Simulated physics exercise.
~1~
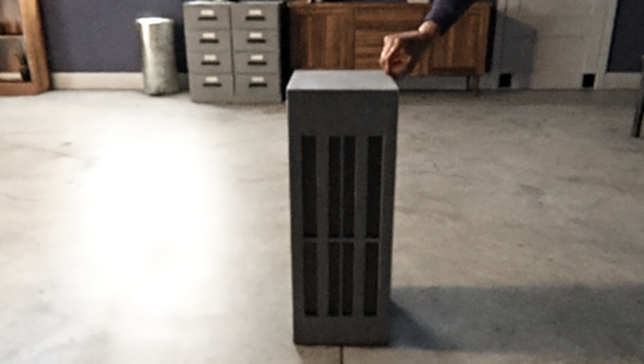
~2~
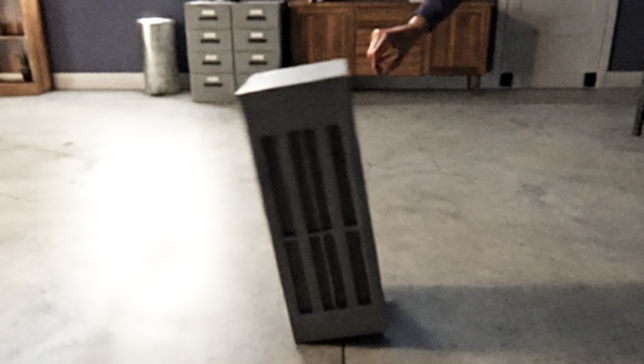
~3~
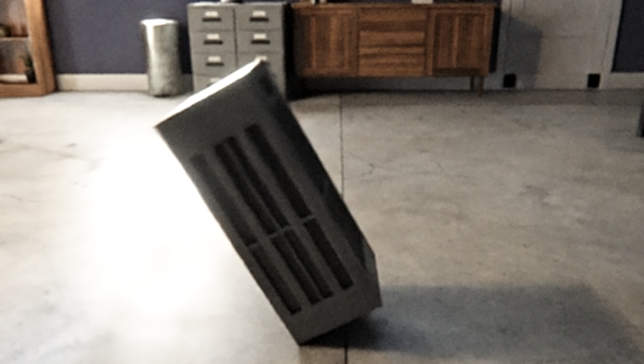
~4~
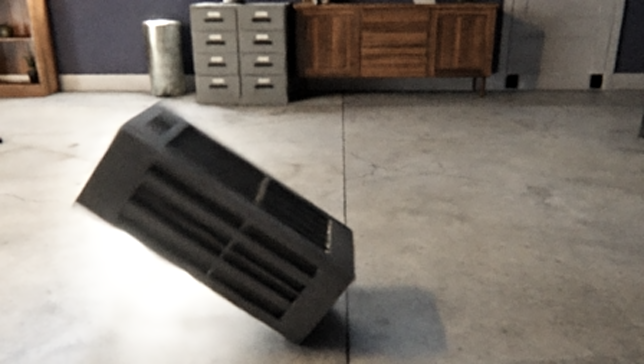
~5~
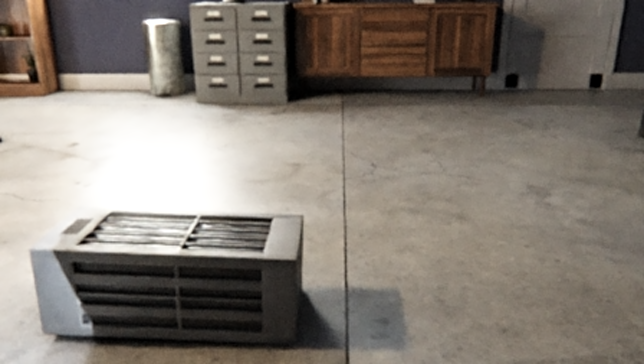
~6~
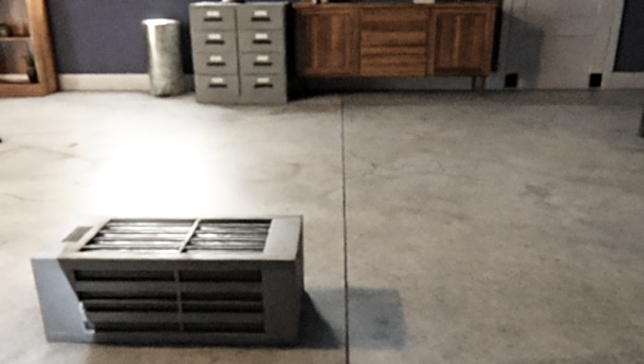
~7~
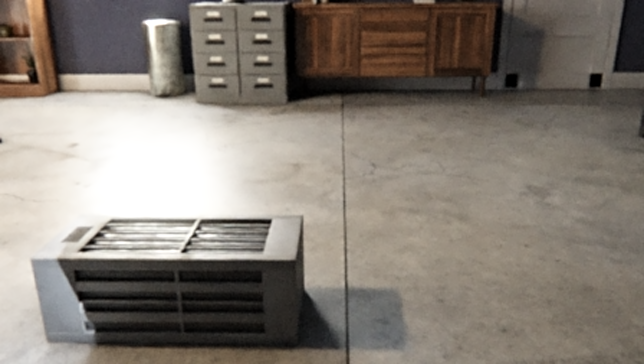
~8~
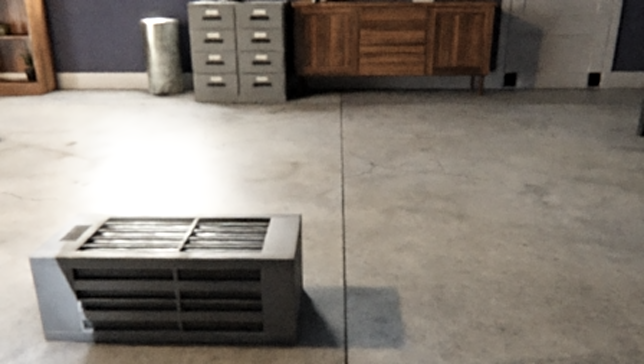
A tall grey crate with slatted sides stands upright on a concrete floor, a hand at its top edge, with filing cabinets and a wooden sideboard behind. The crate starts leaning to the left as the hand lets go and draws back out of view. It keeps tilting on its lower edge, leaning farther and turning a little as it goes. Instead of rocking back upright, it drops steeply toward the floor. It lands on its side at the lower left and stays there, lying still.
